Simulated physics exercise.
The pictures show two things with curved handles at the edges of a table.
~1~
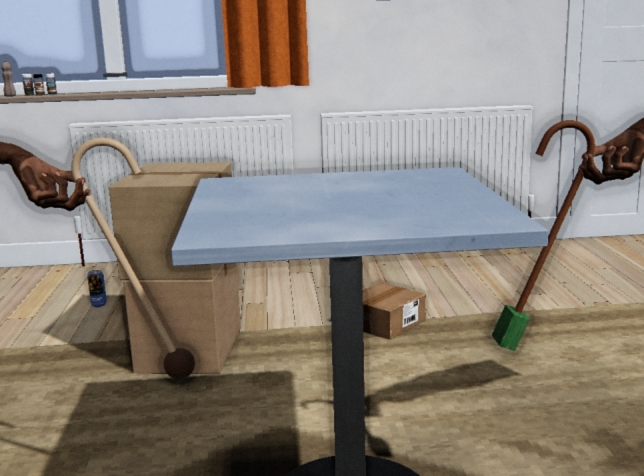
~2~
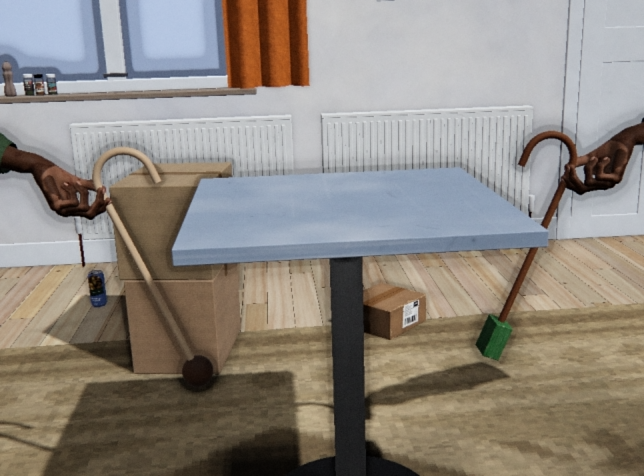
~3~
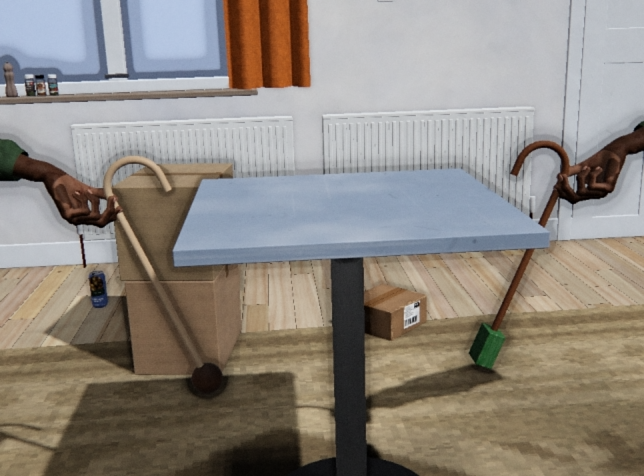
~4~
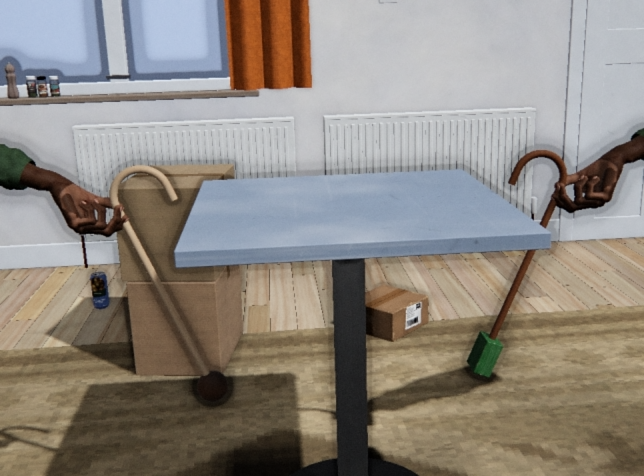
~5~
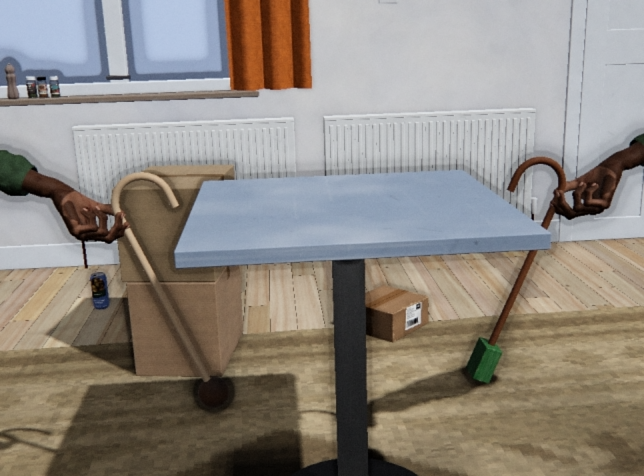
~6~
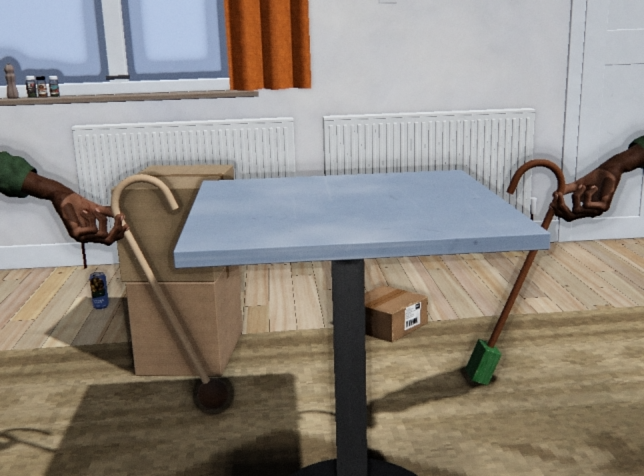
Two hands, one on each side of a pale blue table, hold cane-like objects with curved handles, a brown-ended one at left and a green-ended one at right. Both move inward and slightly downward toward the table, slowing as they go, then stay nearly still beside its edges, still held.
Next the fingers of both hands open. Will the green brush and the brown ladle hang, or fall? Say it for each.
Outcome: The green brush drops past the edge, the brown ladle drops past the edge.
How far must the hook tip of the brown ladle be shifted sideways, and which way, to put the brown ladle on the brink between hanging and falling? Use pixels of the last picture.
About 16 pixels right.
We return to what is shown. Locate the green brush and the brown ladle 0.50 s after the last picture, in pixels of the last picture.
The green brush at (545, 419), the brown ladle at (138, 445).
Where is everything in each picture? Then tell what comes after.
The first picture shows still on the way; green brush (531, 233); brown ladle (147, 261); table (344, 207).
The second picture shows still on the way; brown ladle (166, 269); table (345, 207).
The third picture shows still on the way; green brush (507, 253); table (346, 208).
The fourth picture shows still on the way; brown ladle (182, 286); table (347, 209).
The fifth picture shows still on the way; green brush (504, 268); table (347, 210).
The sixth picture shows in place, still held; green brush (503, 270); brown ladle (183, 294); table (347, 209).
Then, 0.32 s on from there, green brush at the bottom near (502, 404); brown ladle at the bottom near (186, 419).
Then, 0.50 s on from there, green brush on its way down near (545, 419); brown ladle on its way down near (138, 445).
In the end, the green brush falls to the floor; the brown ladle falls to the floor.
